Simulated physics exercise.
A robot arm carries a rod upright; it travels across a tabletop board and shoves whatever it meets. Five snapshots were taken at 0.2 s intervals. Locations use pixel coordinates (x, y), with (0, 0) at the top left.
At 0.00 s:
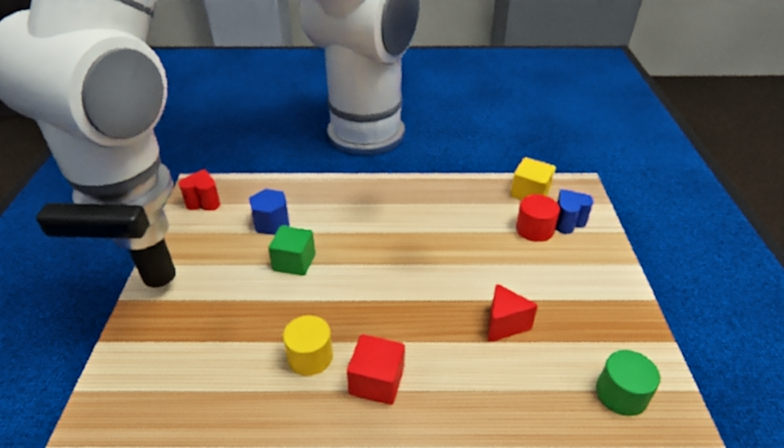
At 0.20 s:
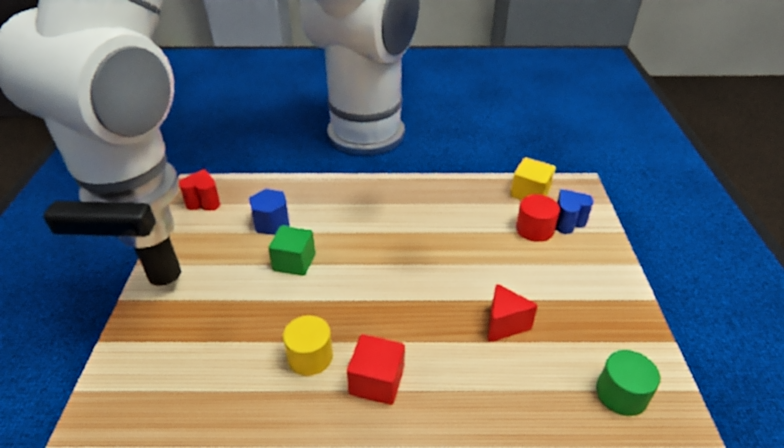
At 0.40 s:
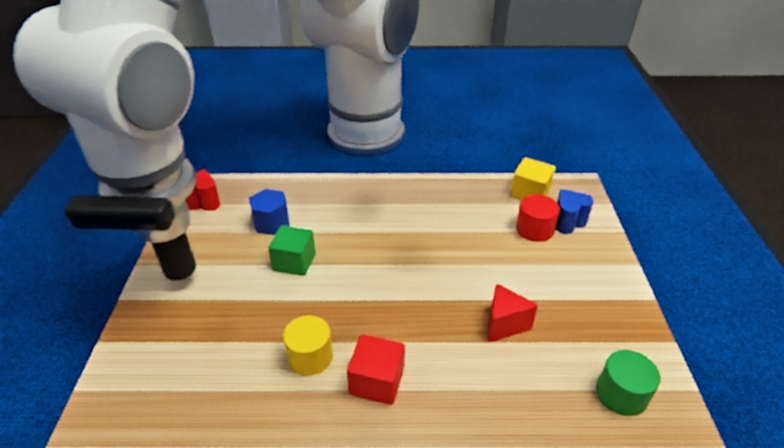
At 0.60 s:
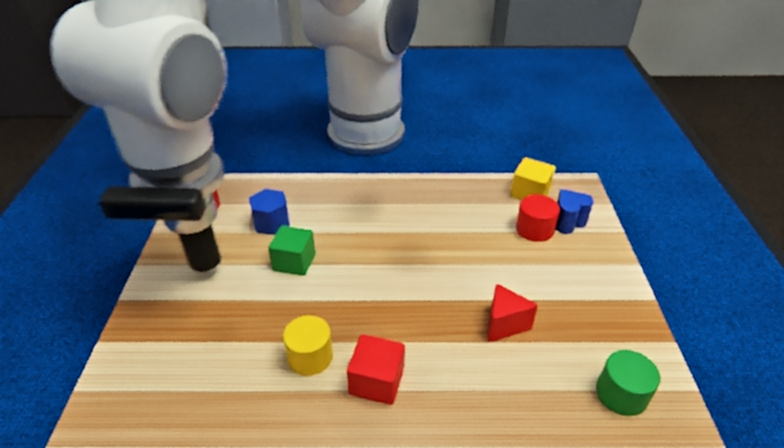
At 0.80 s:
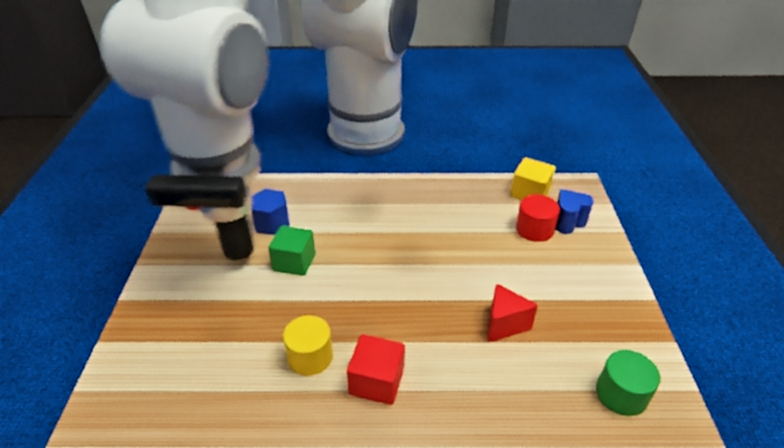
The robot arm moves its black rod rightward toward the blue and green blocks, which stay still.
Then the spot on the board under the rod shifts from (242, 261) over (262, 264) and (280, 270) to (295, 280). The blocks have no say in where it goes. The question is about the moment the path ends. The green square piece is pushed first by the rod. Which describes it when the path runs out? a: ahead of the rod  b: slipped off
Choice b: Slipped off.
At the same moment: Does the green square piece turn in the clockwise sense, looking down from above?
No, I don't think so.
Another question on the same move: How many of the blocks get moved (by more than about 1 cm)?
Displaced: One.
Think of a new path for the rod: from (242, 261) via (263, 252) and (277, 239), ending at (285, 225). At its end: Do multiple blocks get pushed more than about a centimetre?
Final answer: No.
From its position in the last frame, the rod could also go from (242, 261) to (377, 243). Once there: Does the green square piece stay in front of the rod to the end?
No
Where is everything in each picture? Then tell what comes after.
The first picture shows rod tip at (160, 276); block tops, blue six-sided block at (267, 200); green square piece at (291, 238).
The second picture shows rod at (165, 274); blocks unchanged.
The third picture shows rod at (180, 269); blocks unchanged.
The fourth picture shows rod at (205, 261); blocks unchanged.
The fifth picture shows rod at (239, 250); blue six-sided block at (267, 200); green square piece at (291, 238).
What follows on the original path. Halfway along, rod at (269, 255); green square piece at (301, 238), turned 15° anticlockwise.
At the end, rod at (293, 268); blue six-sided block in place; green square piece at (318, 239), turned 55° anticlockwise.
